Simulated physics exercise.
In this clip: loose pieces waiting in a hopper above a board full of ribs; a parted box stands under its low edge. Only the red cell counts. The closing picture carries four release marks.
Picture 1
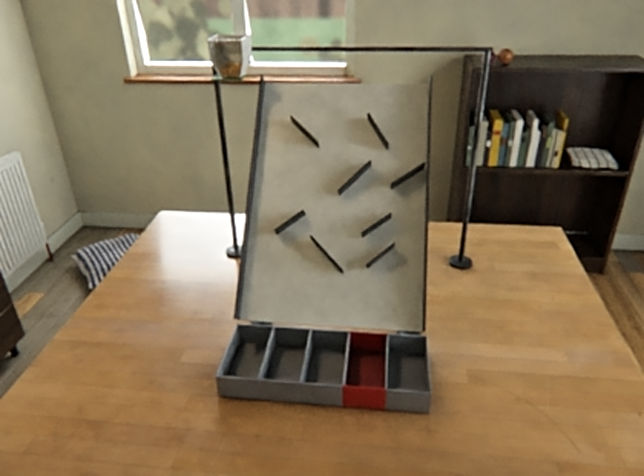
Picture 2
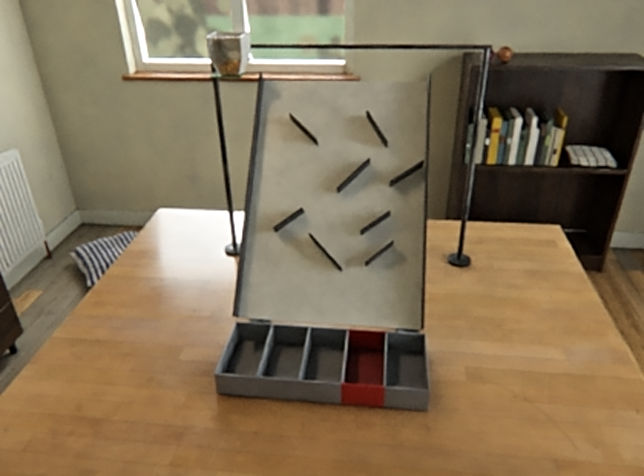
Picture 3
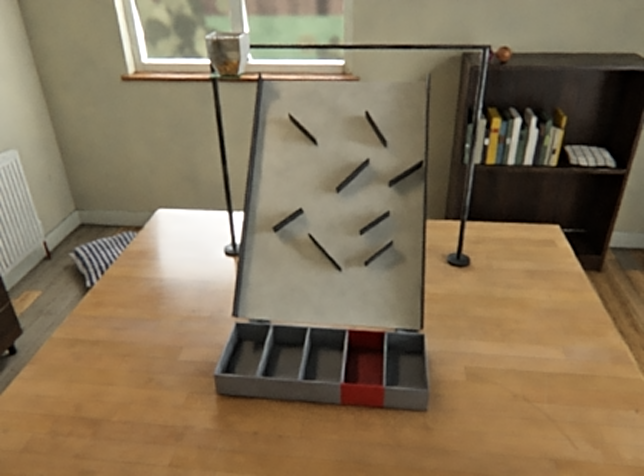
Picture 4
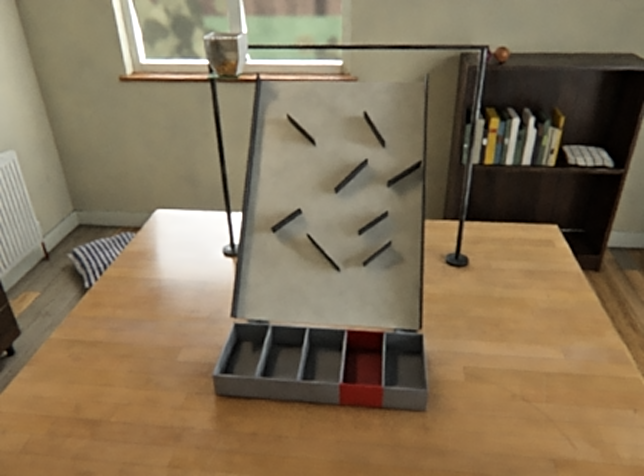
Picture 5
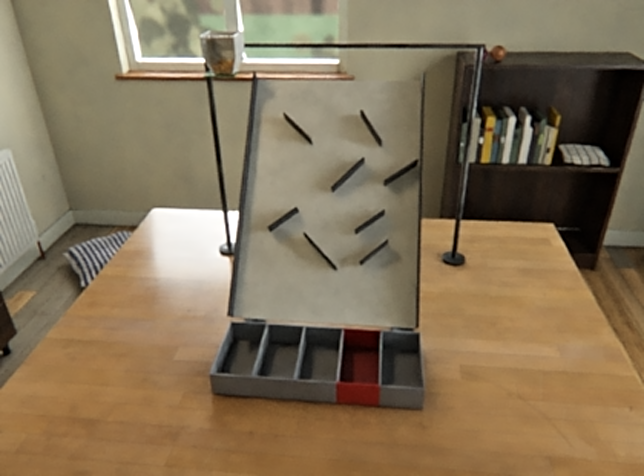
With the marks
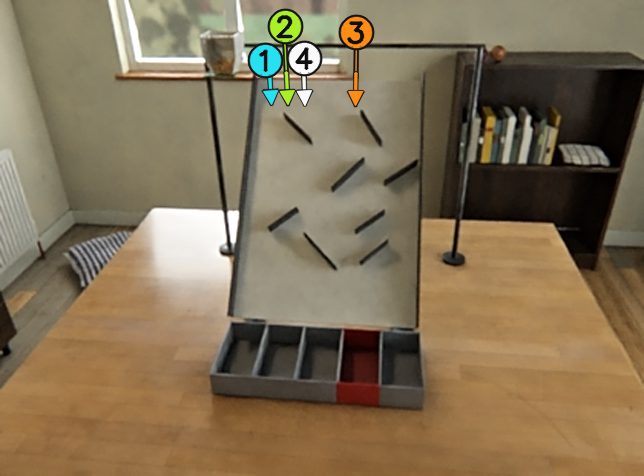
The video shows a tilted board with several slanted ribs on a wooden table, a small container above its upper left, and a five-compartment box with one red section below; nothing moves apart from a slight shift in view.
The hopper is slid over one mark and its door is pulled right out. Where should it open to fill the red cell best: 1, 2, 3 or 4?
Take 4.
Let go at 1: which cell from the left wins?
The first.
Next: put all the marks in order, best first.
The order is 4, 3, 2, 1.
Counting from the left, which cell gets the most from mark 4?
It is the fourth one.
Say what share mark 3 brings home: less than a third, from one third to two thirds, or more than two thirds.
From one third to two thirds.
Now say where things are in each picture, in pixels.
In the first picture, hopper (232, 69), dried chickpeas, door shut.
In the second picture, ribs (289, 113) to (316, 139), (367, 111) to (387, 142), (337, 189) to (369, 158).
In the third picture, ribs (389, 182) to (423, 160), (272, 229) to (302, 208), (360, 231) to (389, 211).
In the fourth picture, ribs (307, 234) to (339, 268), (363, 263) to (391, 241).
In the fifth picture, red cell (358, 393), number 4 of 5 from the left.
On the marked copy, mark 1 meets the board at (271, 99); mark 2 meets the board at (287, 99); mark 3 meets the board at (355, 100); mark 4 meets the board at (304, 100).
Choosing 1, not one piece in the red cell, the larger part in other cells, roughly a quarter outside the box.
Choosing 2, roughly a third in the red cell, roughly half in other cells, about a tenth outside the box.
Choosing 3, roughly half in the red cell, roughly half in other cells, just a few held on the board, just a few outside the box.
Choosing 4, the larger part in the red cell, roughly a quarter in other cells, just a few outside the box.
